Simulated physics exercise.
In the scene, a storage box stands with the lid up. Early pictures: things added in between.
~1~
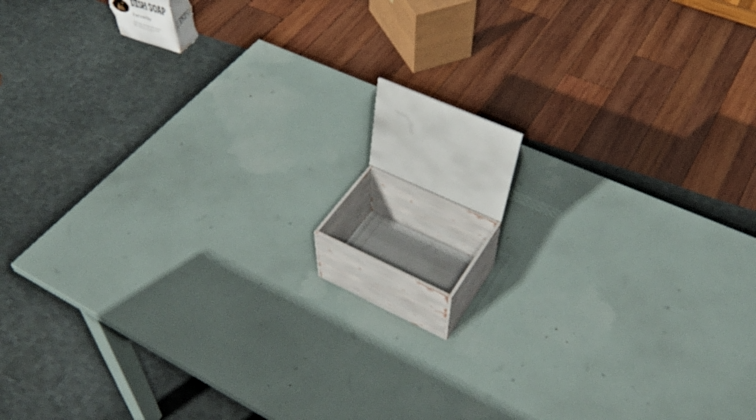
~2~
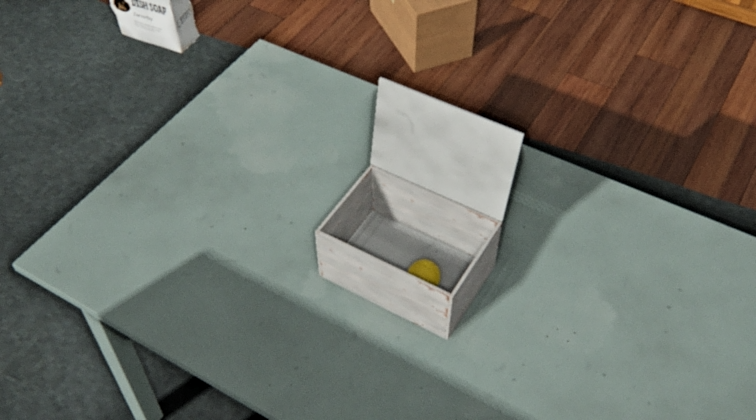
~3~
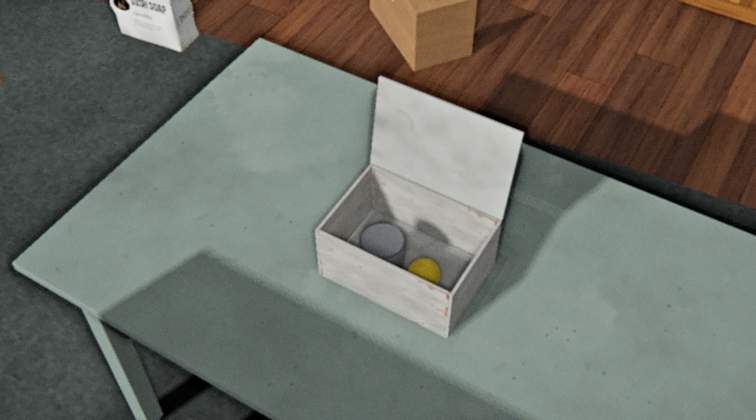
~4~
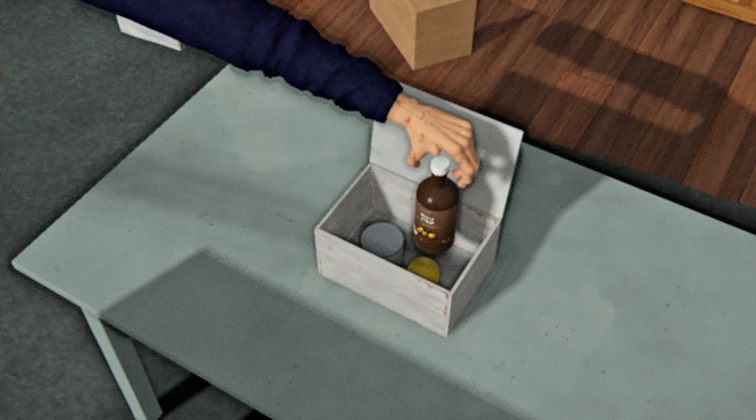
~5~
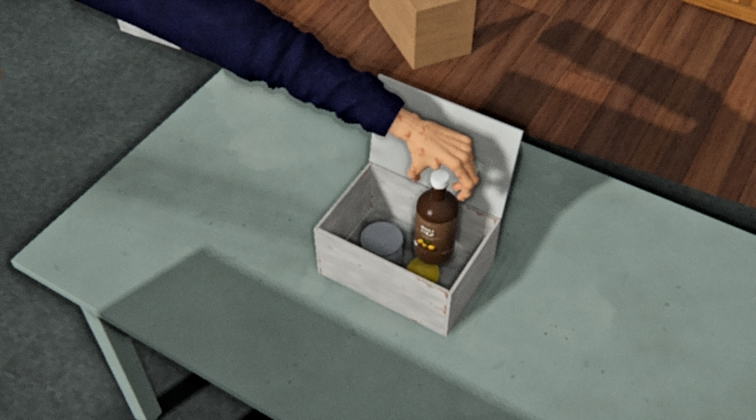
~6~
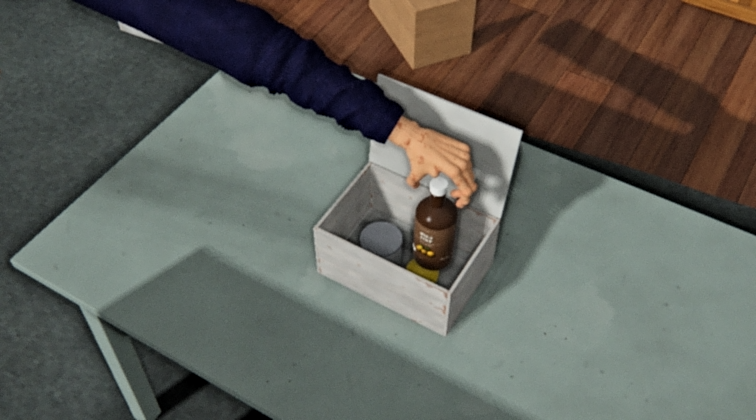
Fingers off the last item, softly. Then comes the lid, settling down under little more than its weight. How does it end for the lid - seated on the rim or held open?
For the lid it ends held open.
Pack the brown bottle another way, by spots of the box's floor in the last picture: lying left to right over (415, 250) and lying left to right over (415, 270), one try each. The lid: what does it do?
Well, first it fits down fine, and then it fits down fine.
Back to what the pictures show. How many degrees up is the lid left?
Roughly 65°.
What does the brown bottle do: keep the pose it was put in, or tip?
Observation: The brown bottle tilts over.
Then, 0.30 s on from there, brown bottle turned 40° from how it was put near (449, 222); yellow lemon shifted a little.
Then, 1.20 s on from there, lid starting down; brown bottle turned 43° from how it was put near (456, 236); yellow lemon shifted about its own width.
Then, 2.00 s on from there, lid 77° above the rim; brown bottle turned 41° from how it was put near (455, 237); yellow lemon shifted about its own width.
Then, 3.40 s on from there, lid 65° above the rim; brown bottle turned 41° from how it was put near (454, 239); yellow lemon shifted about its own width.
In the end, lid 63° above the rim; toppled in the box, brown bottle; moved from the start, yellow lemon; grey tin unmoved. At the end, from the last picture's camera, brown bottle near (454, 240).
